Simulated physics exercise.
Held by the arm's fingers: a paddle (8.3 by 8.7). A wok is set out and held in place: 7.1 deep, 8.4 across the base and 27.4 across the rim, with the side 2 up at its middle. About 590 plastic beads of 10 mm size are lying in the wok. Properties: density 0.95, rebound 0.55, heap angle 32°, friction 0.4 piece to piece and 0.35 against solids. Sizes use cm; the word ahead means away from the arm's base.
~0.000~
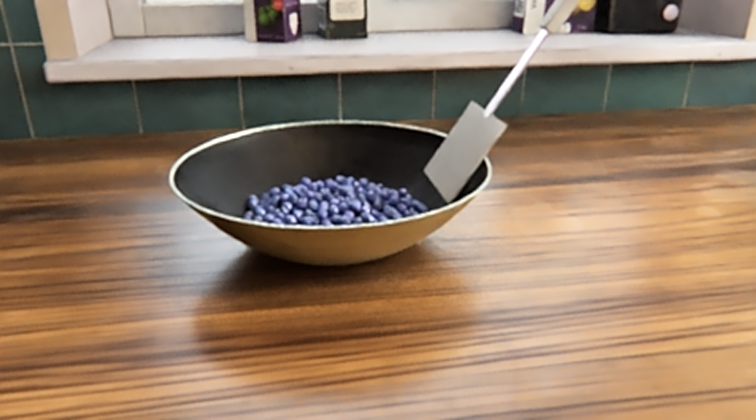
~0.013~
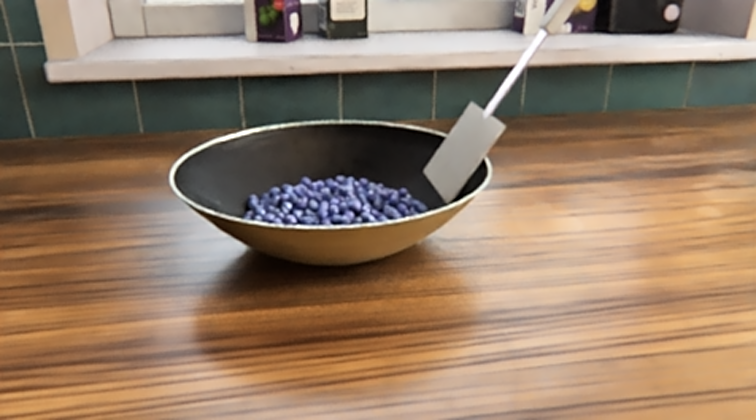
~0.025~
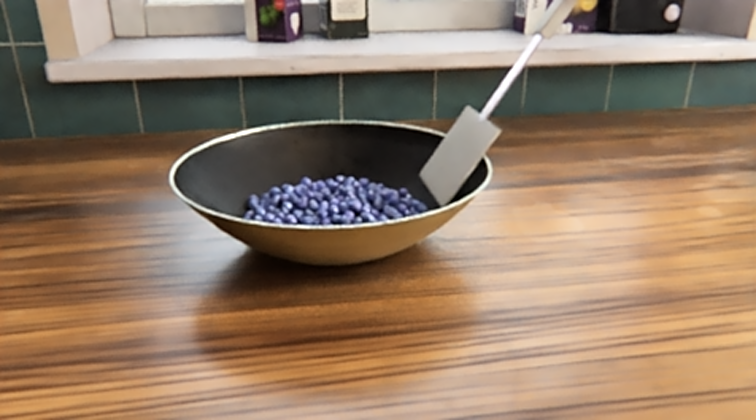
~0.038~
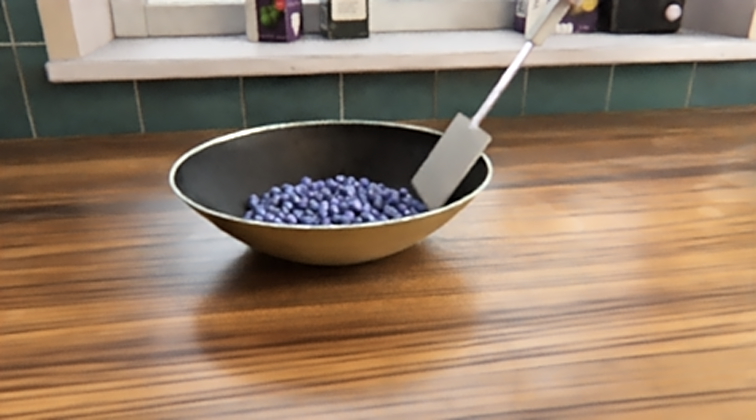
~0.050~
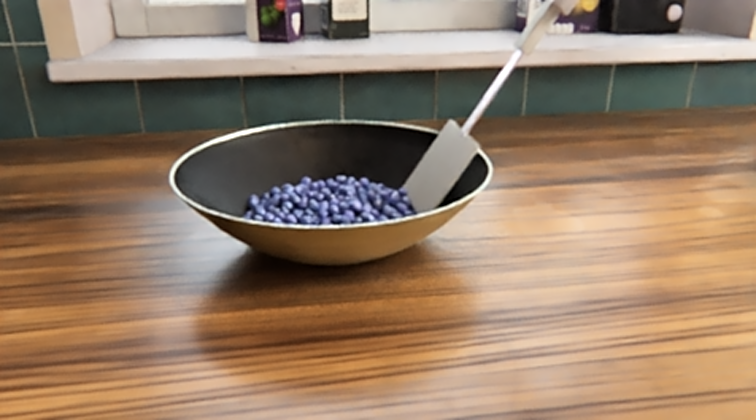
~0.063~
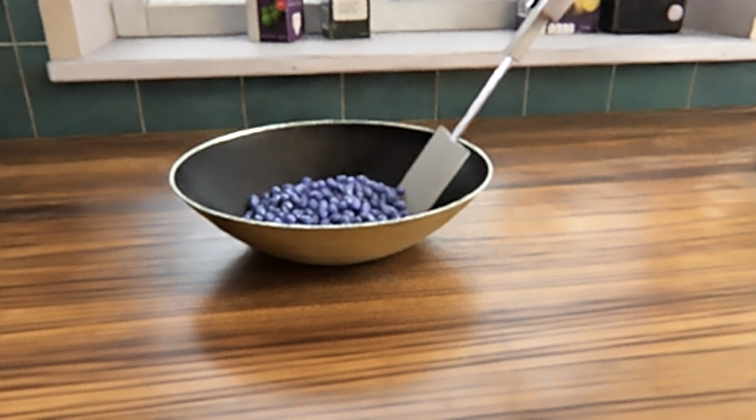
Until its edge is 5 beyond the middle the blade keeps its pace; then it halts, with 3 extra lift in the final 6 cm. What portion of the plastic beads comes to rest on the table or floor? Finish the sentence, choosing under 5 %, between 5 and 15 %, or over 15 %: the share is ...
The share is under 5 %.
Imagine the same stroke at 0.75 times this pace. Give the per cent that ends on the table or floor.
The share would be near 0 in a hundred.
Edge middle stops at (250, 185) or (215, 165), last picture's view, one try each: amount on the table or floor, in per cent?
Some 15 and 35 per cent.
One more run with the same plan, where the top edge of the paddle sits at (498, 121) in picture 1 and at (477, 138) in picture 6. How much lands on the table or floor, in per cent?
It comes to something like 0 %, give or take.
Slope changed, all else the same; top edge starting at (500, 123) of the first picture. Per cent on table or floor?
Roughly 0 percent ends on the table or floor.
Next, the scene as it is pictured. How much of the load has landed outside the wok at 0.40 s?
0 per cent.
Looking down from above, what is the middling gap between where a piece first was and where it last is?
Some 4 centimetres.
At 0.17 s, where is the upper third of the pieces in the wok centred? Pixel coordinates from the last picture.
The middle sits at approx. (276, 198).
After 0.12 s, sloping 56°, highest piece 6 above the table; 588 in the wok.
After 0.17 s, sloping 56°, highest piece 6 above the table; 588 in the wok.
After 0.40 s, sloping 56°, highest piece 8 above the table; 585 in the wok, 2 on the table or floor, 1 on the blade or in flight.
After 1.45 s, sloping 56°, highest piece 6 above the table; 585 in the wok, 3 on the table or floor.
In the end, 585 in the wok, 3 on the table or floor. That is 1 % on the table or floor.
